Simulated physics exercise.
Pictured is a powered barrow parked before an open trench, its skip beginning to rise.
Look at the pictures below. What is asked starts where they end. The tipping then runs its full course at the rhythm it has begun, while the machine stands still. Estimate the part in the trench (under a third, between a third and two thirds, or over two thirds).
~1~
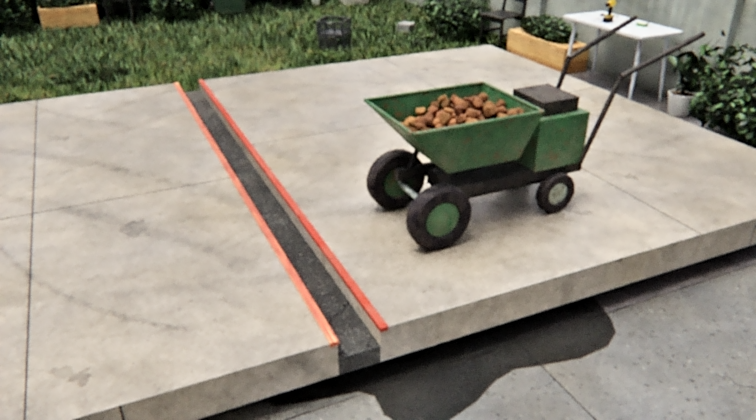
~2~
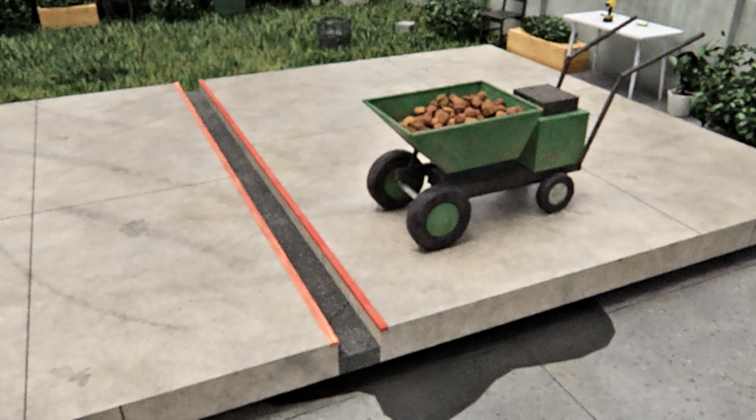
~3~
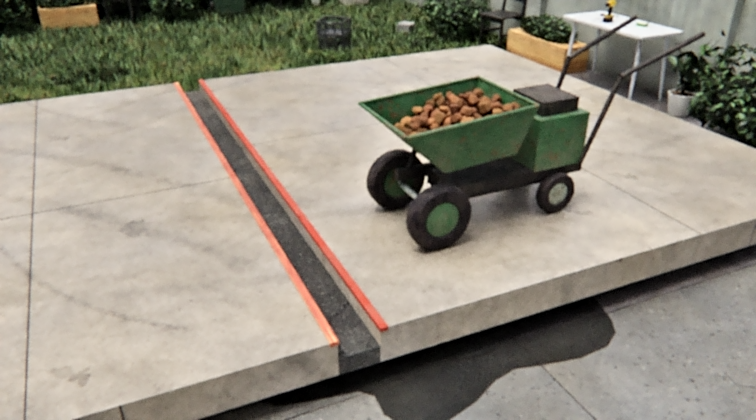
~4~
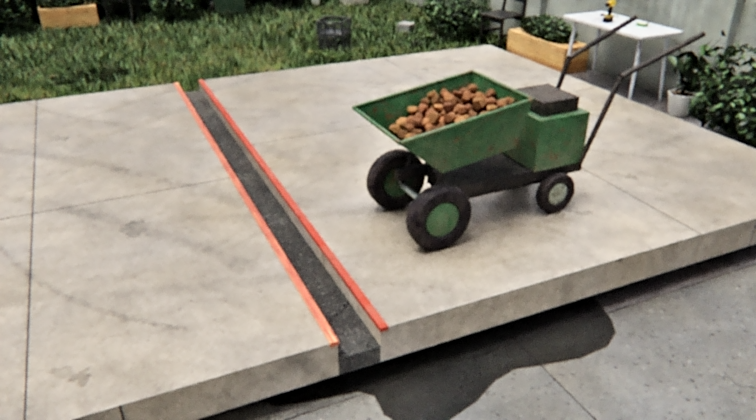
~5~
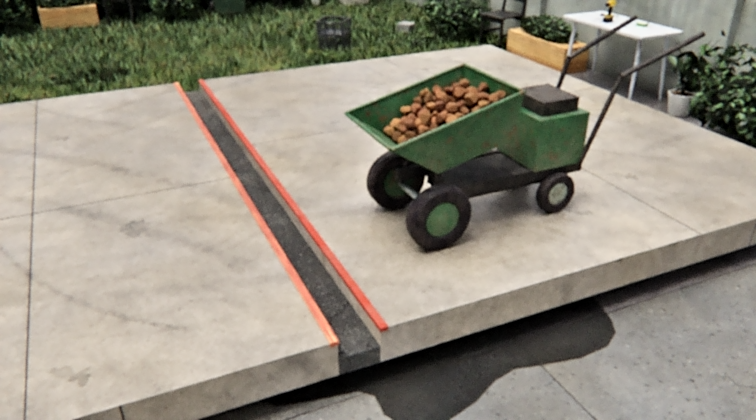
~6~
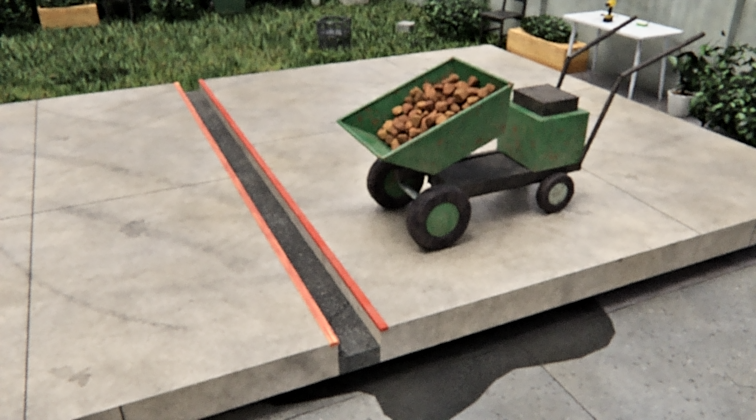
What ends in the trench is going to be one-third to two-thirds of the load.
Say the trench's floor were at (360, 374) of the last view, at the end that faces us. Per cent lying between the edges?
It would be close to 80 percent.
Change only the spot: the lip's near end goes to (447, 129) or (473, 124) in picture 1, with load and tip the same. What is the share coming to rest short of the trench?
About 30 %, then 60 %.
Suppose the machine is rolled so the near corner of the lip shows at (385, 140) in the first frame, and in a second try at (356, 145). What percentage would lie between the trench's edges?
Roughly 30 per cent first, then roughly 0 per cent.
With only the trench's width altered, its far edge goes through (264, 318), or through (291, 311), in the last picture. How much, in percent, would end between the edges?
Around 90 percent first, around 80 percent second.
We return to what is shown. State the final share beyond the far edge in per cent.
Roughly 30 in a hundred.
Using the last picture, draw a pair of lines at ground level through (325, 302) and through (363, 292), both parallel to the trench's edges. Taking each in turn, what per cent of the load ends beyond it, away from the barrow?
In turn 40 and 90 in a hundred.
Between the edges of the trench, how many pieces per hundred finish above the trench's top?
Around 35 in a hundred.
Just after the last frame, skip tipped steeply; every one in the skip.
A moment on, skip tipped right over; the larger part in the skip; just a few short of the trench; roughly a quarter in or heaped over the trench; just a few beyond it; just a few falling.
Further on, skip tipped right over; about a tenth in the skip; just a few short of the trench; roughly half in or heaped over the trench; roughly a quarter beyond it.
When it is over, skip tipped right over; about a tenth in the skip; about a tenth short of the trench; roughly half in or heaped over the trench; roughly a quarter beyond it.
